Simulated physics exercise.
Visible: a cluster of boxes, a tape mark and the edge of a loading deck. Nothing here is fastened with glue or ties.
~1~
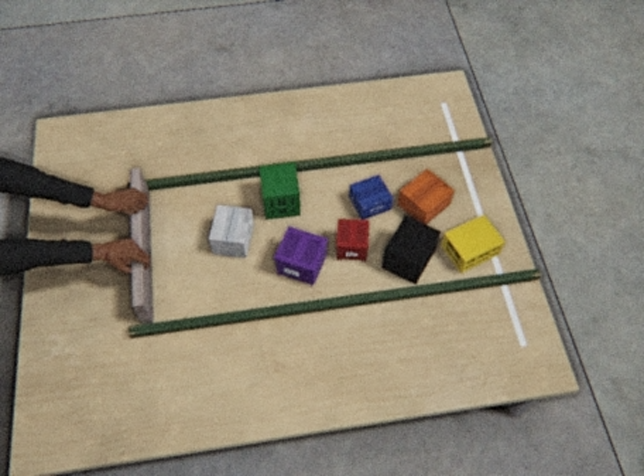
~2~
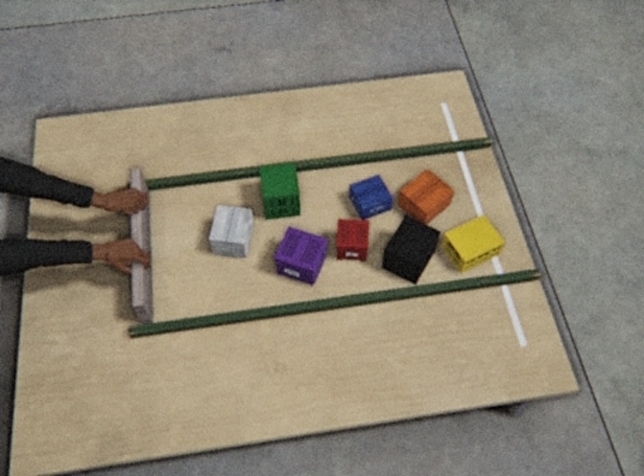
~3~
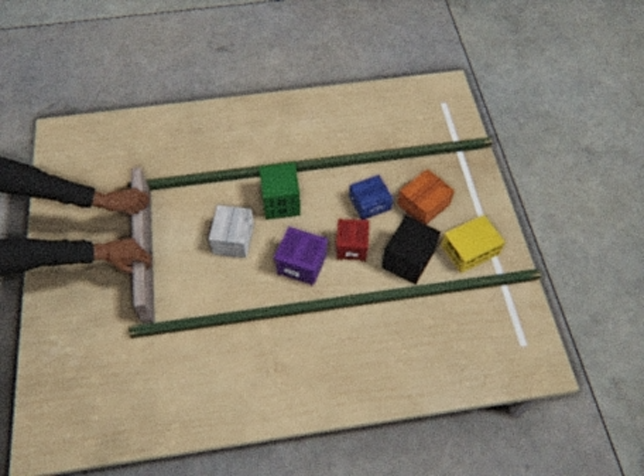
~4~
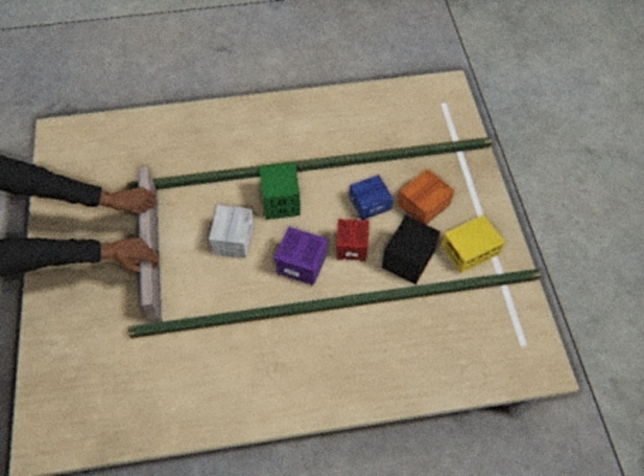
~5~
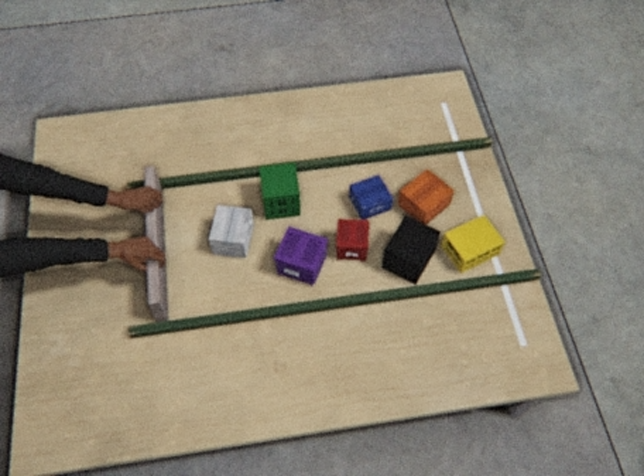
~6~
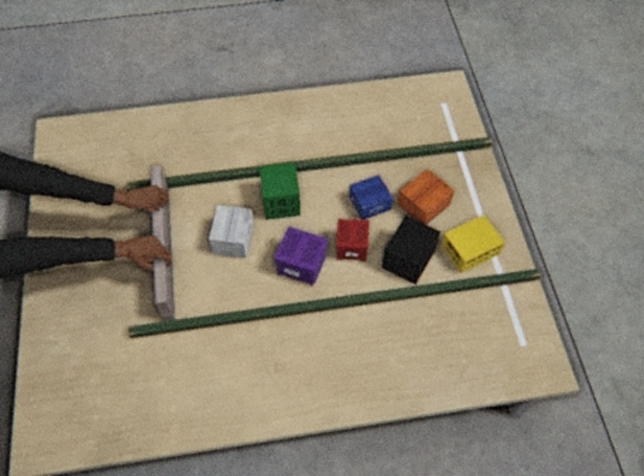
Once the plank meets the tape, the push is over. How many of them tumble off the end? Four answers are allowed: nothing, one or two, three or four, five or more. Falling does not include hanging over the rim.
After that push, what drops off the edge is a minimum of five.
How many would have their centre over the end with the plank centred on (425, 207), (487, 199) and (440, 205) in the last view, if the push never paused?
By position: 1 / 5 / 2.
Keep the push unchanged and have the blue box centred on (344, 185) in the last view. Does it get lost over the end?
Placed there, the blue box ends up below.
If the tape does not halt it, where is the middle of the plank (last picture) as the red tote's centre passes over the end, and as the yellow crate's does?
For the red tote at (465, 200), for the yellow crate at (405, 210).
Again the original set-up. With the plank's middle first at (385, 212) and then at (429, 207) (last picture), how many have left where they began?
Moved so far: 8, later 8.
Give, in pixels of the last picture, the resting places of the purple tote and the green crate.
I'd say approximately (514, 240) and then (485, 152).
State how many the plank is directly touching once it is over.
It's 3 of them.
A little later, none off yet; yellow crate at rest near (472, 244); orange parcel at rest near (425, 198); black crate at rest near (411, 250).
When it is over, the number that fall off is five or more; down, red tote, blue box, black crate, orange parcel and yellow crate.
